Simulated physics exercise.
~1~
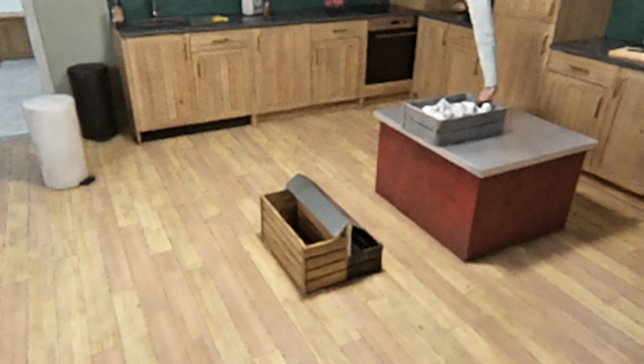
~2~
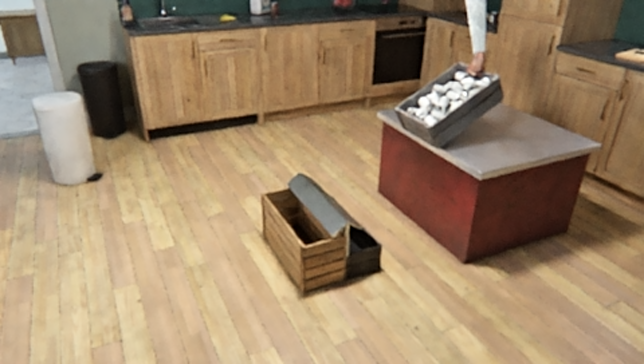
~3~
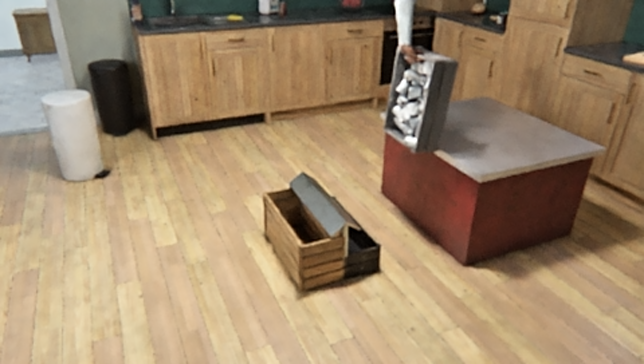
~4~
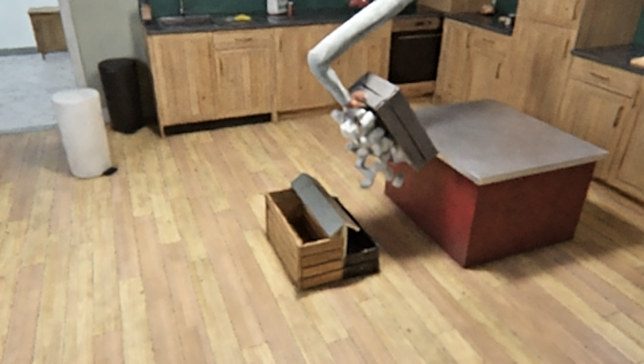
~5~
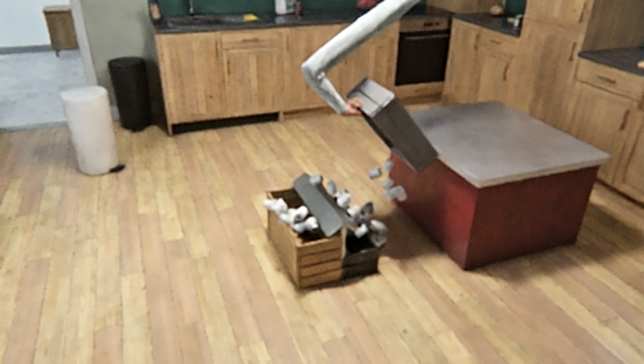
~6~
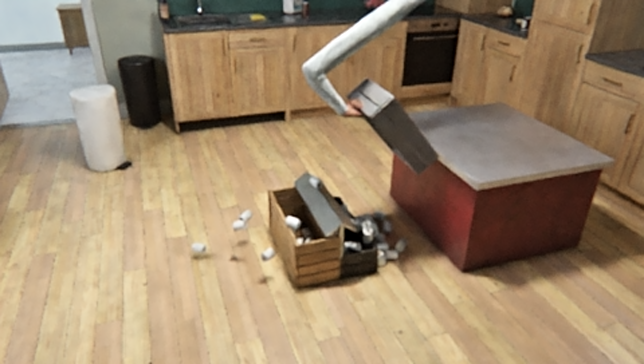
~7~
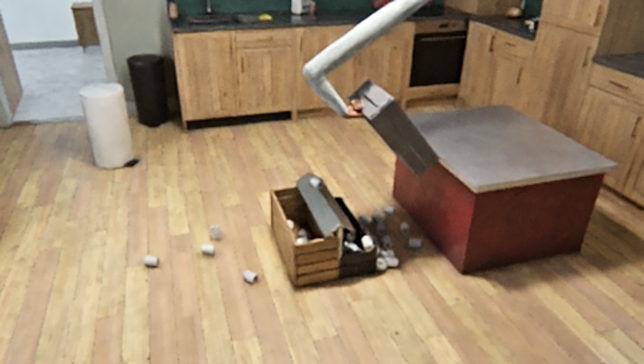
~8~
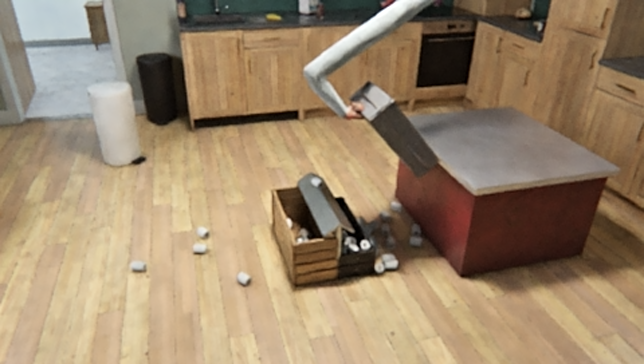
In a kitchen, a robotic arm lifted a grey crate of white rolls off a red bench and tipped it, spilling them over a ridge into a black tote and a wooden box, with some ending up scattered on the floor on both sides.
